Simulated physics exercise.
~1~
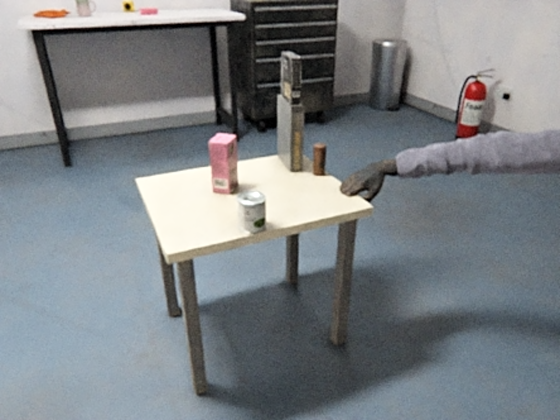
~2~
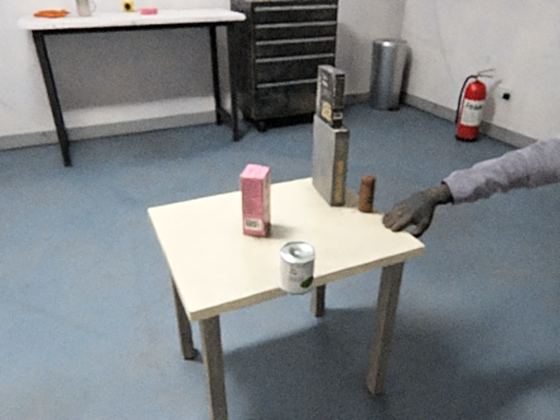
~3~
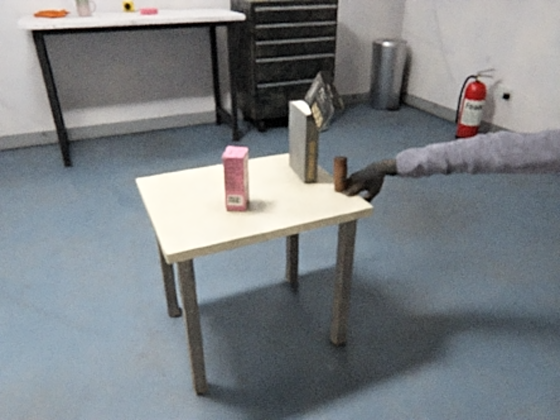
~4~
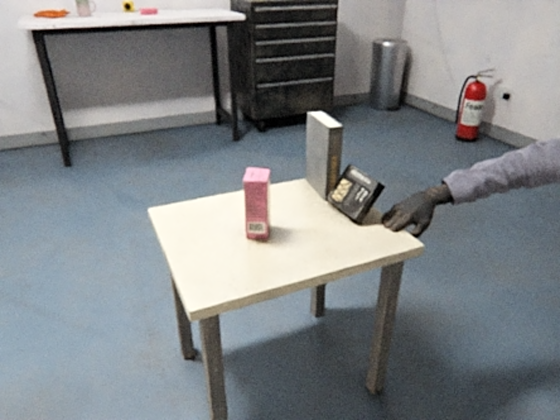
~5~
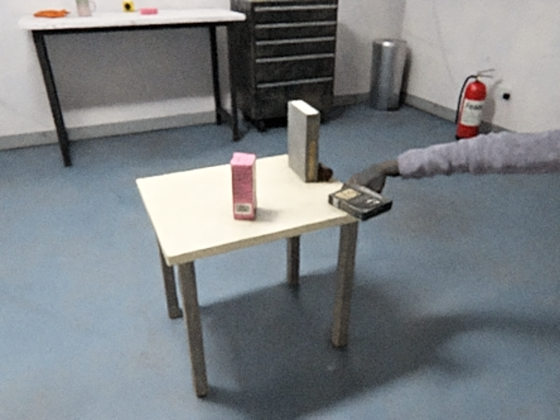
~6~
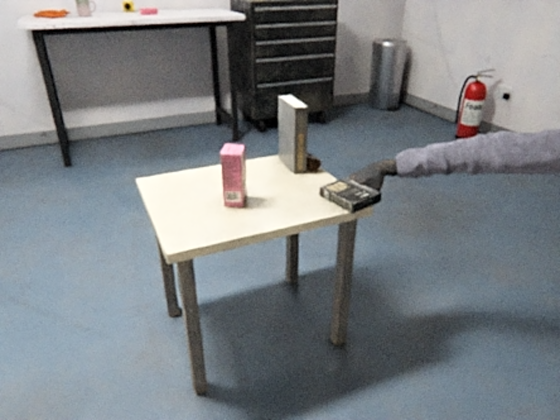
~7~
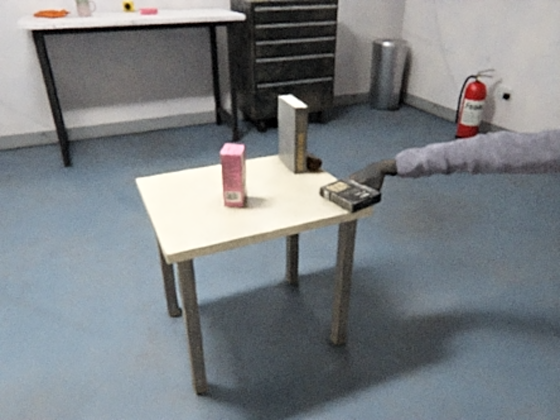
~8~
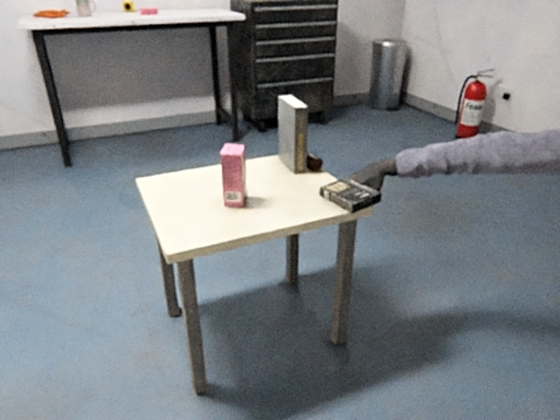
Workshop with blue floor, gloved hand jerking a small table back and forth, tin disappearing, black packet and brown shaker toppling, grey book and pink carton standing.
